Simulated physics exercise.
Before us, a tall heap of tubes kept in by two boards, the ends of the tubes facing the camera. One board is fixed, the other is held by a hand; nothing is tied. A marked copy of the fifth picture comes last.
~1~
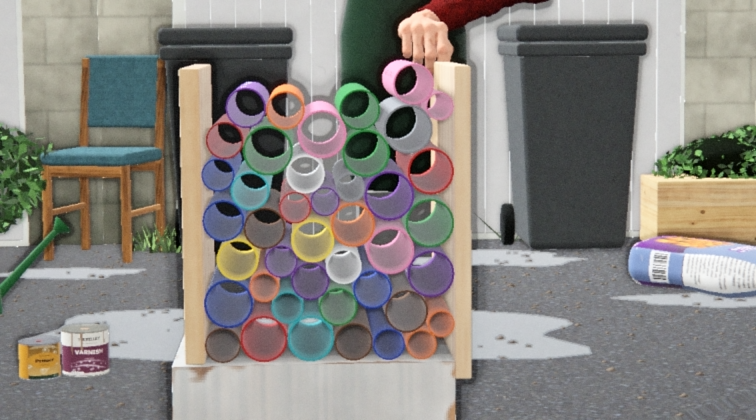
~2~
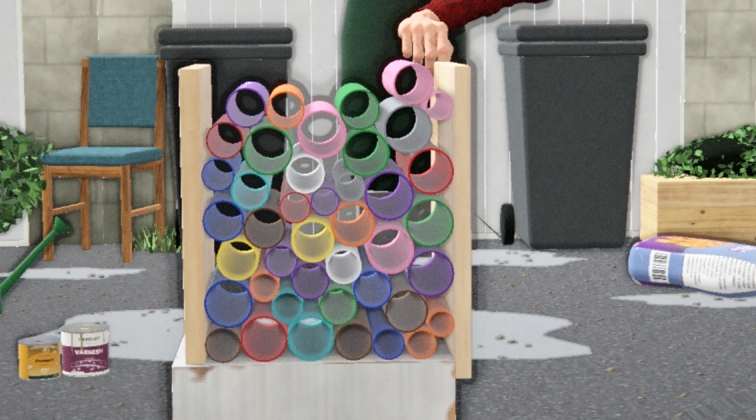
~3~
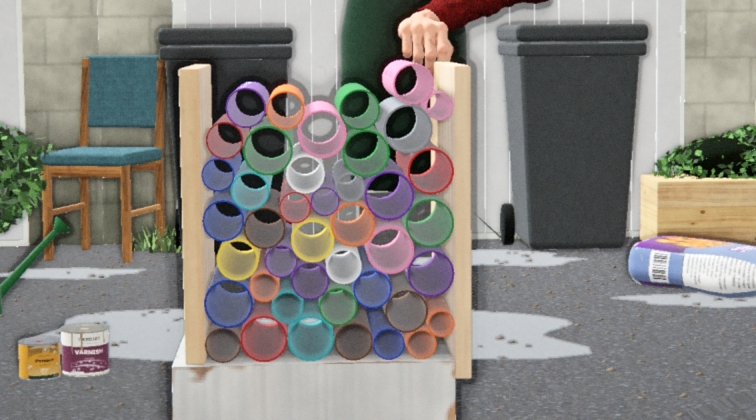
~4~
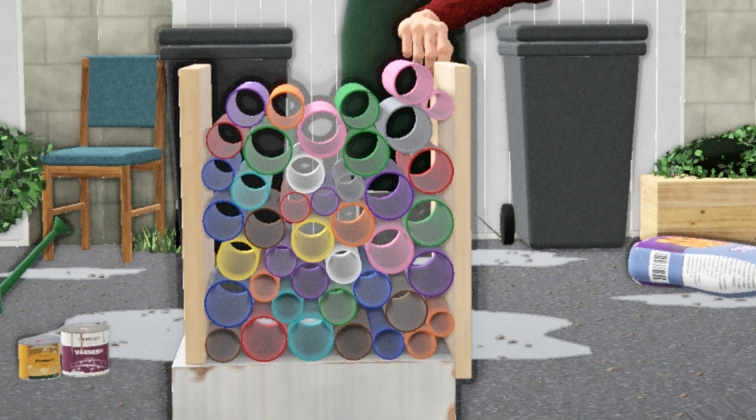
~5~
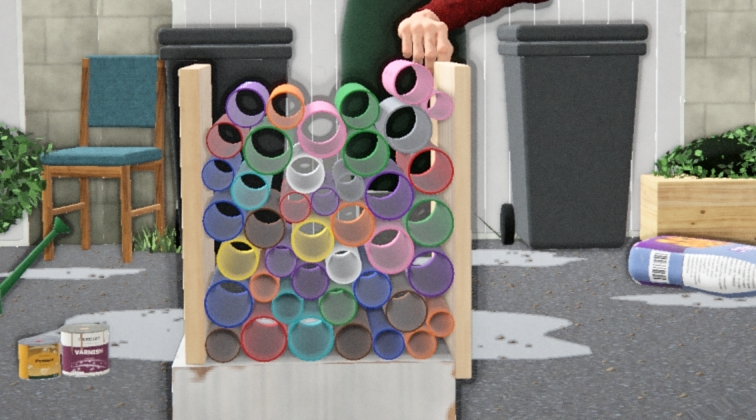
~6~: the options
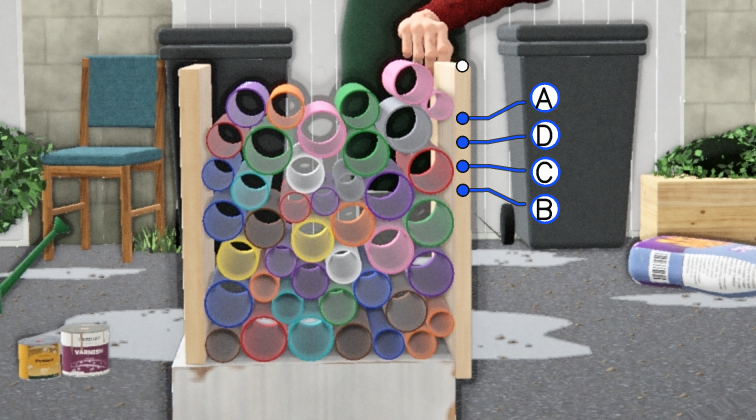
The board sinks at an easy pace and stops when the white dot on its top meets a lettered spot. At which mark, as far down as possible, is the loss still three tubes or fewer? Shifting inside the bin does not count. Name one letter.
Mark B is as low as it can go.
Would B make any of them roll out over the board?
Yes.
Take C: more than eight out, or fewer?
Fewer than eight.
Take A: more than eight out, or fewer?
At A, fewer than eight.
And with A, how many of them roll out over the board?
At A the number is none.
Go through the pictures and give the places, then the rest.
An orange tube (422, 344); a purple tube (431, 274); a white tube (343, 266), in the first frame.
A white tube (343, 266); an orange tube (353, 225), in the second frame.
A red tube (295, 207); a white tube (305, 174), in the third frame.
A pink tube (322, 134); a pink tube (413, 84), in the fourth frame.
Side board (449, 209); a brown tube (223, 345); an orange tube (422, 344), in the fifth frame.
On the copy, A at (463, 119); B at (463, 190); C at (463, 166); D at (463, 142); the white dot at (462, 66).
On B. First, top of the board (454, 122).
Then, top of the board (454, 187).
Finally, top of the board (454, 190), two out over the board.
By contrast, A none out over the board; C two out over the board; D none out over the board.
